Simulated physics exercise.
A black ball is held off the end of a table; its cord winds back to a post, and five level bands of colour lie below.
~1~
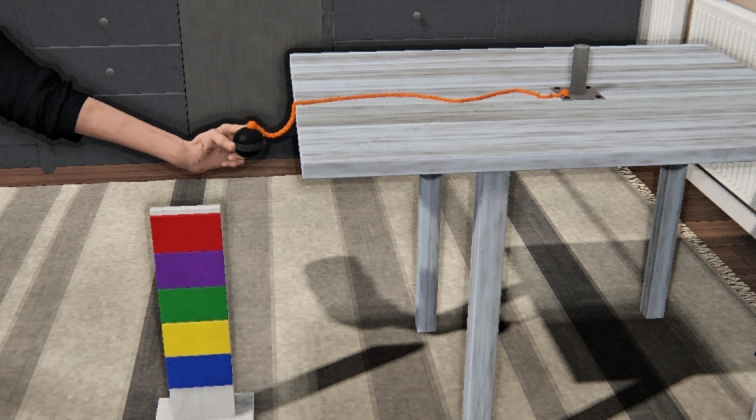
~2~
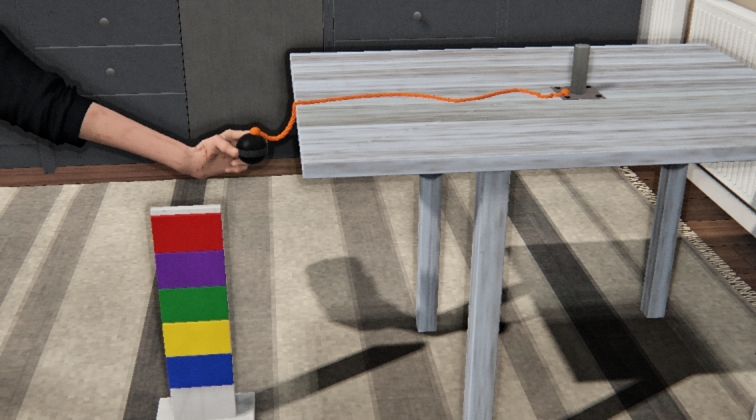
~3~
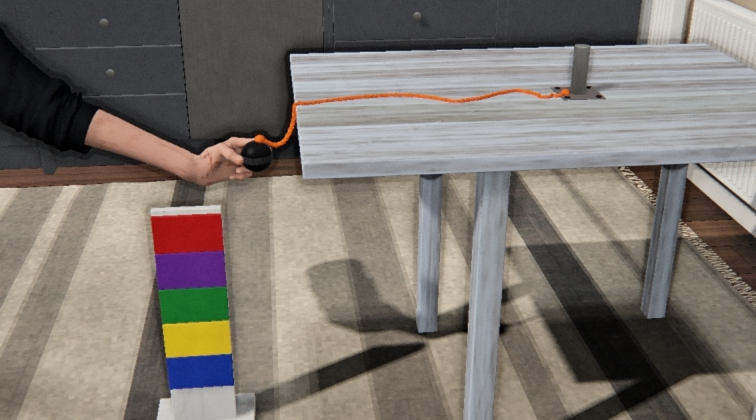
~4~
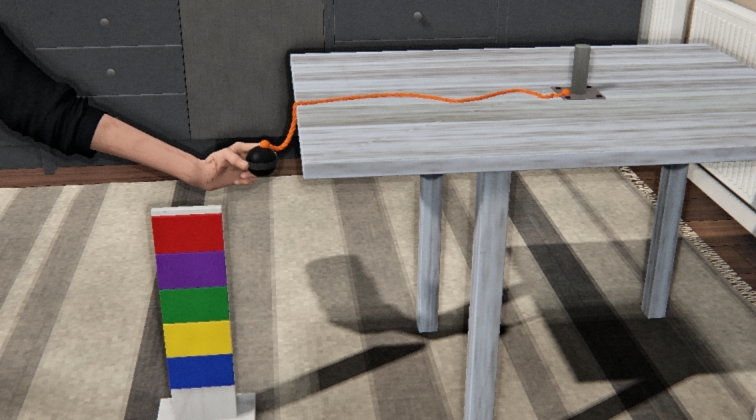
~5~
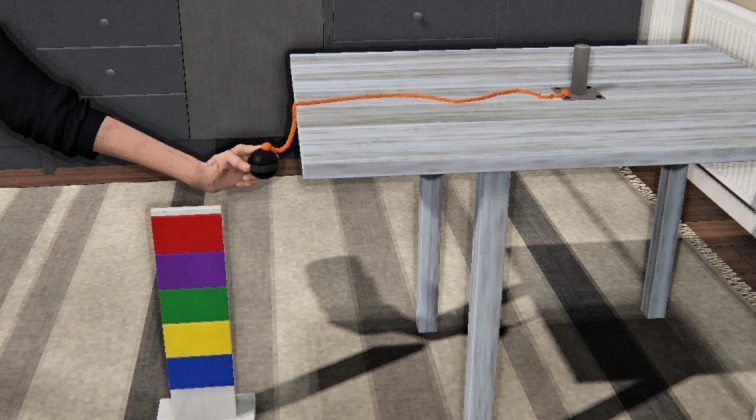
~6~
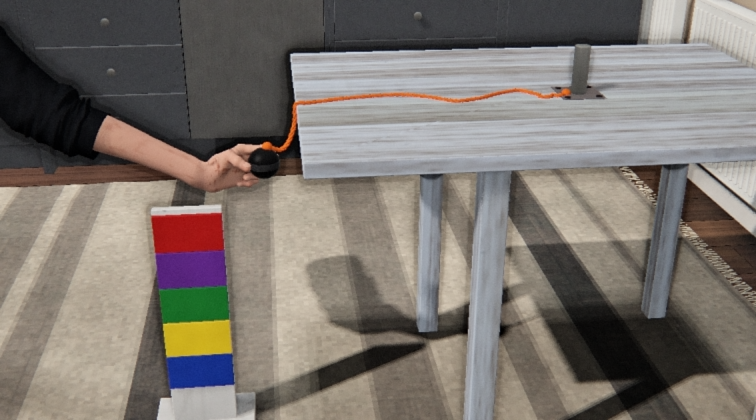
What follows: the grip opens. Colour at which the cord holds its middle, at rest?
Red.
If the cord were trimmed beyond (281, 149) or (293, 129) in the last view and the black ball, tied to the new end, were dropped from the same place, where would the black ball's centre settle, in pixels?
Estimated pixels: (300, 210) then (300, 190).
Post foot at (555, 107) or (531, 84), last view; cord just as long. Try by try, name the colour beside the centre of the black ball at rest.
The first case gives purple, the second gives purple.
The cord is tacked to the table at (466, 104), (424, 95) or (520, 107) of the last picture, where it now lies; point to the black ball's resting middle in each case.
(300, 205); (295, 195); (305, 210).
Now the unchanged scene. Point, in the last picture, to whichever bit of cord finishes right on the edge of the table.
Near (334, 100).
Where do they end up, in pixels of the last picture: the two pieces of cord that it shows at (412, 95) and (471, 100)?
One finishes at (378, 104) and the other at (439, 100).
Soon after, ball near (286, 213); level with red.
Then, ball near (304, 229); level with red.
Further on, ball near (312, 225); level with red.
At rest, ball near (306, 227); level with red. Its middle rests at the red band.
